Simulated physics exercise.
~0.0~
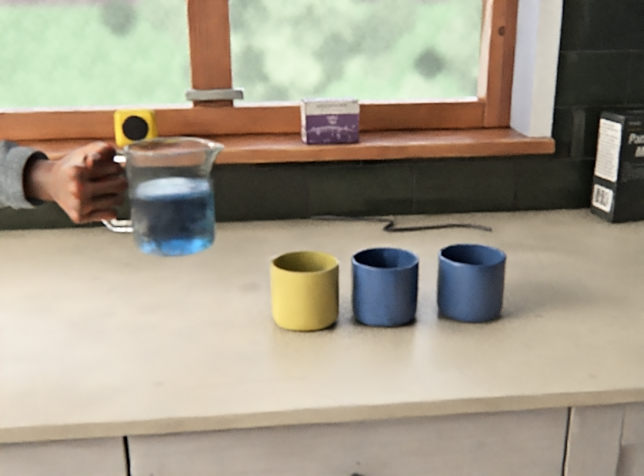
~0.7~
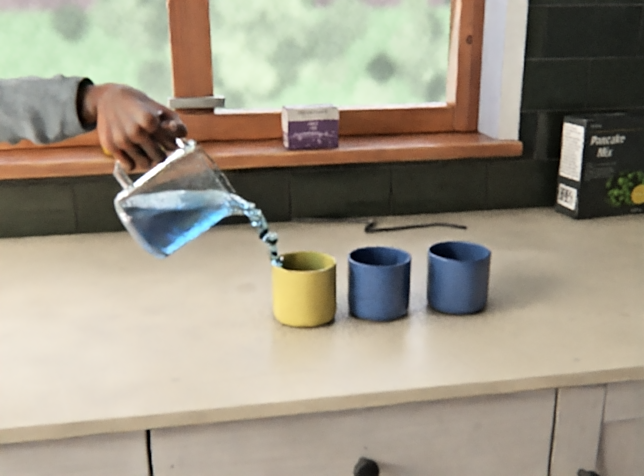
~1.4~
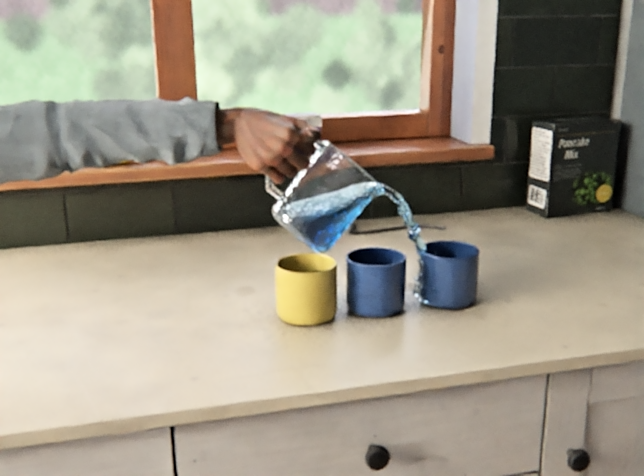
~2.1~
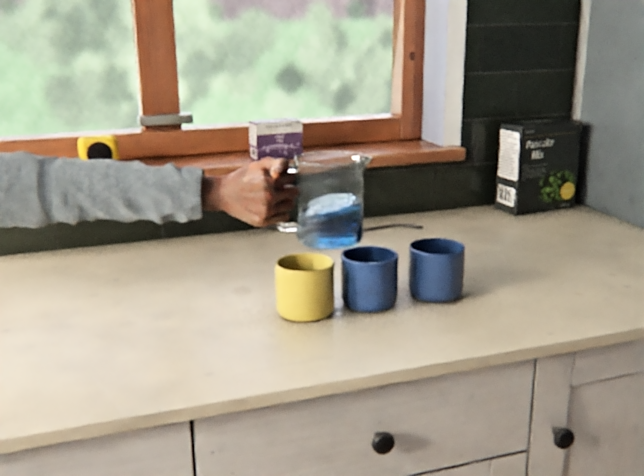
The clip opens with a hand holding a glass pitcher of blue water to the left of one yellow mug and two blue mugs, lined up on a pale kitchen counter beneath a window. The hand tips the pitcher, and a stream falls toward the yellow mug. Still tilted, the pitcher moves right across the row as the view drifts slightly sideways. Water then streams down at the right blue mug. Finally, the hand brings the pitcher upright behind the mugs, with some blue water still inside and the three mugs standing in place.
